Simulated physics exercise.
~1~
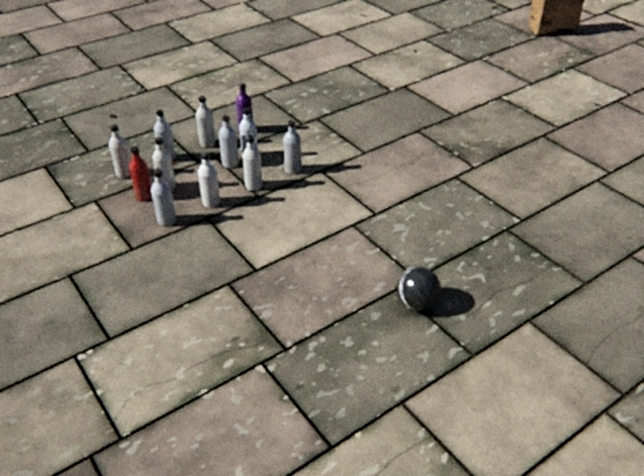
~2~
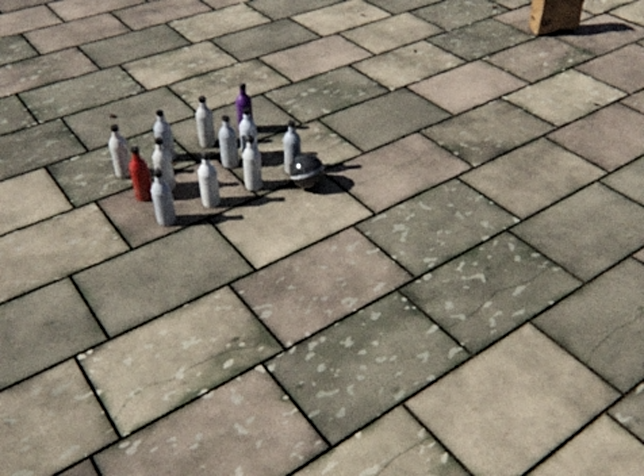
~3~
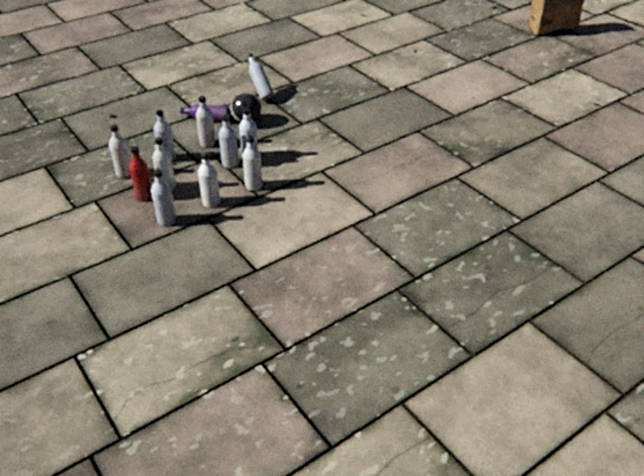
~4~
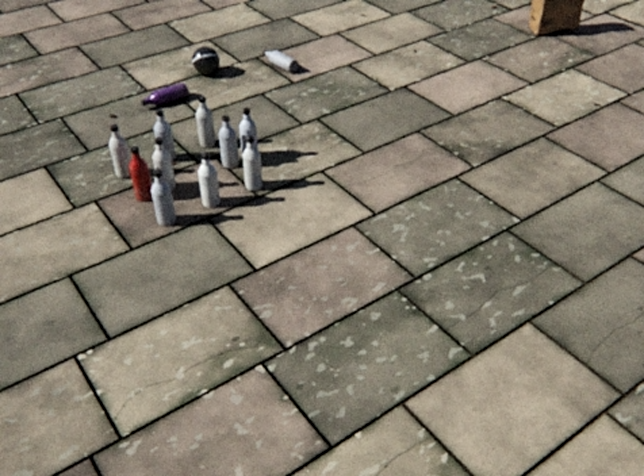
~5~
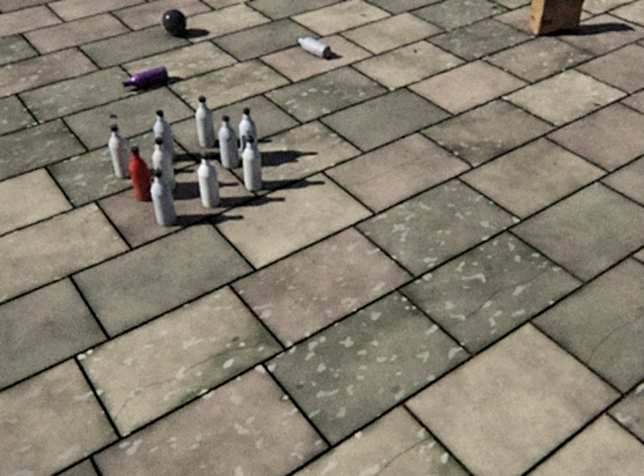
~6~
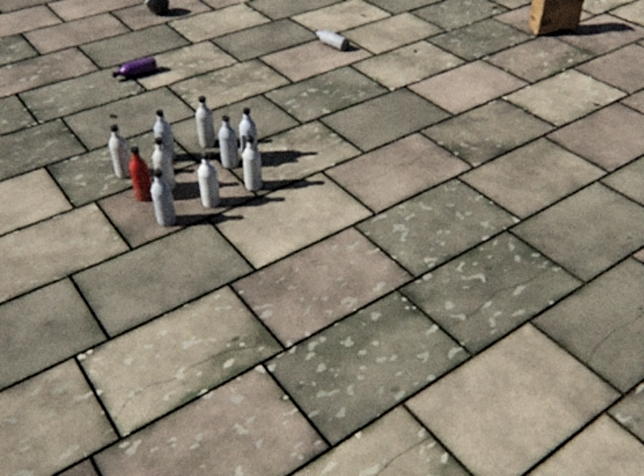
On a patio of grey and tan stone slabs, seen from above at an angle, a cluster of capped bottles stands at the upper left, mostly whitish, with a red one on the left and a purple one at the back. A dark ball rolls from near the centre up and to the left toward the right side of the group. It knocks over a pale bottle and the purple one, then rolls on past them. The pale bottle slides off to the right and the purple one to the left. The ball reaches the top edge, leaving both bottles lying flat while the red bottle and the others stand.
